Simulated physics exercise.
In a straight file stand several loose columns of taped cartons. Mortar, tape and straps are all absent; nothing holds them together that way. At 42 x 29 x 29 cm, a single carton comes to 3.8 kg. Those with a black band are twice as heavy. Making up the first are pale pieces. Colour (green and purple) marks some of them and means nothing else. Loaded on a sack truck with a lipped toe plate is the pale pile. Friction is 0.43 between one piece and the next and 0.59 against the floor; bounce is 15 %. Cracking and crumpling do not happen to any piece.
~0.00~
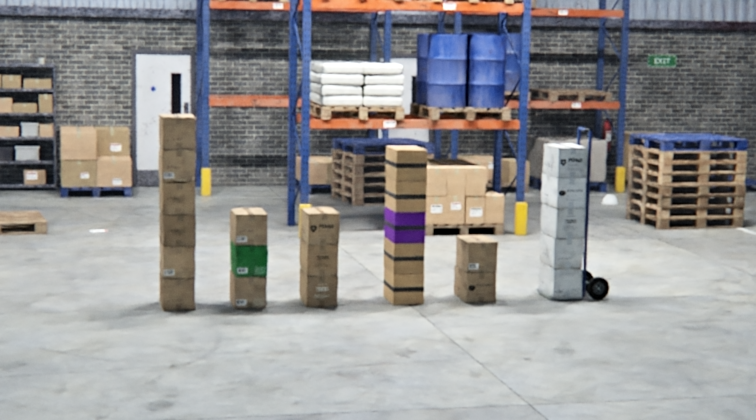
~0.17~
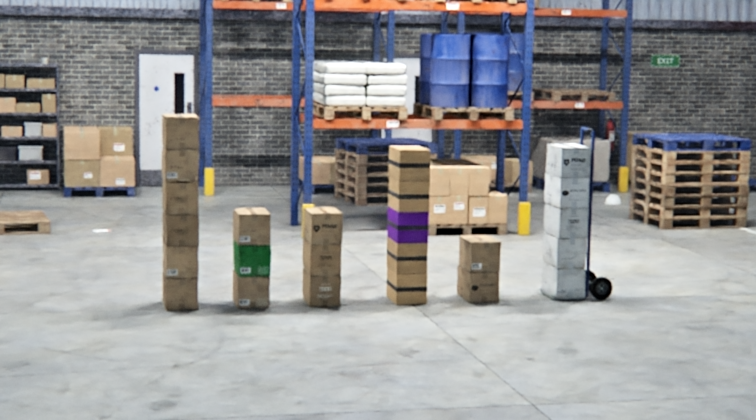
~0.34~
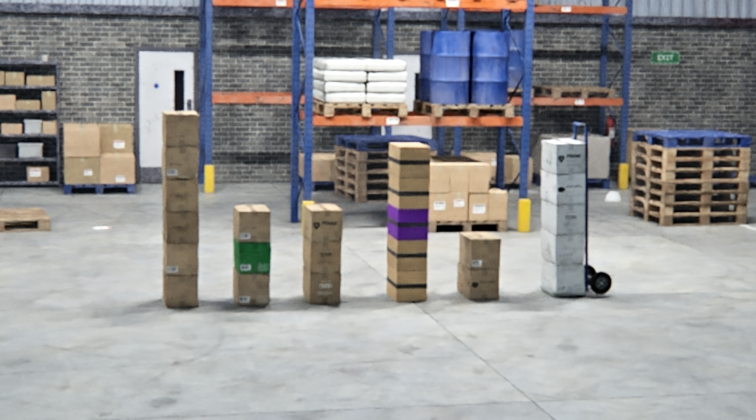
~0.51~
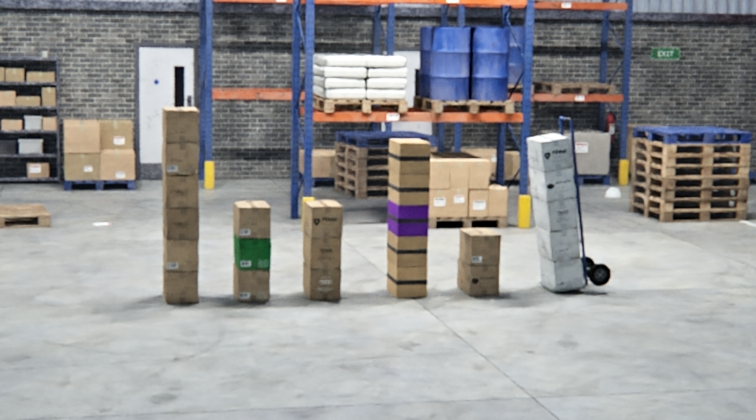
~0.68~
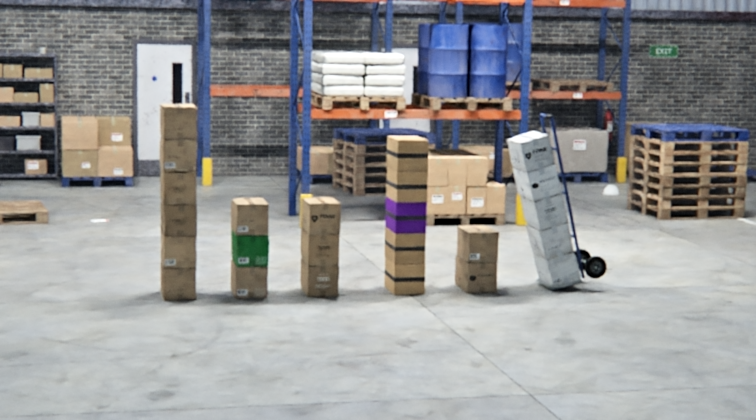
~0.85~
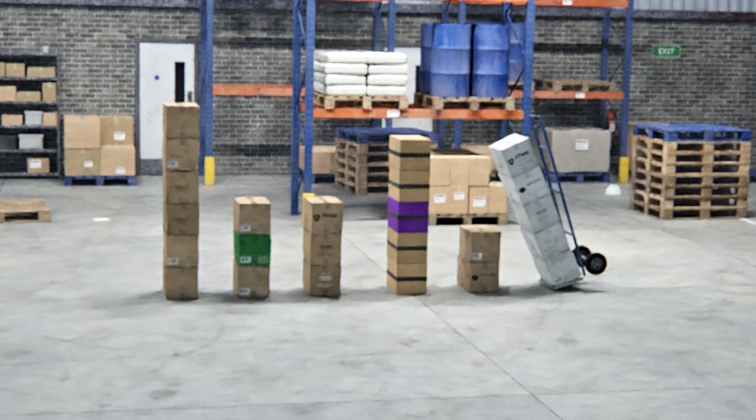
White cartons on a hand truck tilting steadily leftward beside a row of standing brown box stacks in a warehouse.
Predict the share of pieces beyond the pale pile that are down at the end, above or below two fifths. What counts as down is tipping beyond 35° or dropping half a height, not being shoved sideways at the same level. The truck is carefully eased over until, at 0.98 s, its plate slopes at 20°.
The share ends below two fifths.
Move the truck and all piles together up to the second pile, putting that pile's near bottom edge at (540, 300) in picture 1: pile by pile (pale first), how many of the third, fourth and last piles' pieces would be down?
That would give third 0, fourth 0 and last 0.
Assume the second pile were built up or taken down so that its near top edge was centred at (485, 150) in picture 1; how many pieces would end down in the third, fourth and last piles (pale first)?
Counts down - third: 4; fourth: 3; last: 6.
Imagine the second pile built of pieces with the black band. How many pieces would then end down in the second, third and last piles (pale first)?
Down at the end: Second pile 0, third pile 0, last pile 0.
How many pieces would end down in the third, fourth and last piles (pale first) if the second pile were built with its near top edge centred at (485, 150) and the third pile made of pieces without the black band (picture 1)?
Counts down - third: 5; fourth: 2; last: 6.
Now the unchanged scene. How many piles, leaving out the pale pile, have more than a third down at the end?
All told, the figure is 0.
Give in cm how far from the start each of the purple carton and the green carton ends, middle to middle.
Purple ends up 0 cm away; green ends up 0 cm away.
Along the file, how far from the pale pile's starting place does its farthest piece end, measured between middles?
Around 120 centimetres.
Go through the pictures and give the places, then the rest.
In the first picture (places mark the middle of the side facing us), truck frame (589, 164) 0° forward; green carton (252, 262); purple carton (410, 228); the rest undisturbed.
In the second picture, truck frame (592, 164) 0° forward; purple carton (413, 228).
In the third picture, truck frame (586, 160) 3° forward; purple carton (413, 225).
In the fourth picture, truck frame (574, 153) 8° forward, top of the pale pile leaning 8°; purple carton (413, 221); the rest undisturbed.
In the fifth picture, truck frame (558, 150) 14° forward, top of the pale pile leaning 16°; purple carton (411, 218); the rest undisturbed.
In the sixth picture, truck frame (550, 150) 19° forward, top of the pale pile leaning 24°; purple carton (413, 217); green carton (255, 251); the rest undisturbed.
After 0.96 s, 0 of the pale pile down; none of the 19 other cartons down.
After 1.12 s, 5 of the pale pile down; none of the 19 other cartons down.
After 1.48 s, 5 of the pale pile down; none of the 19 other cartons down, 1 disturbed.
At rest (2.1 s), 5 of the pale pile down; none of the 19 other cartons down, 1 disturbed; purple carton unmoved; green carton unmoved. That is 0 per cent. As the last picture would show them, middles, purple carton near (406, 214), green carton near (252, 247).
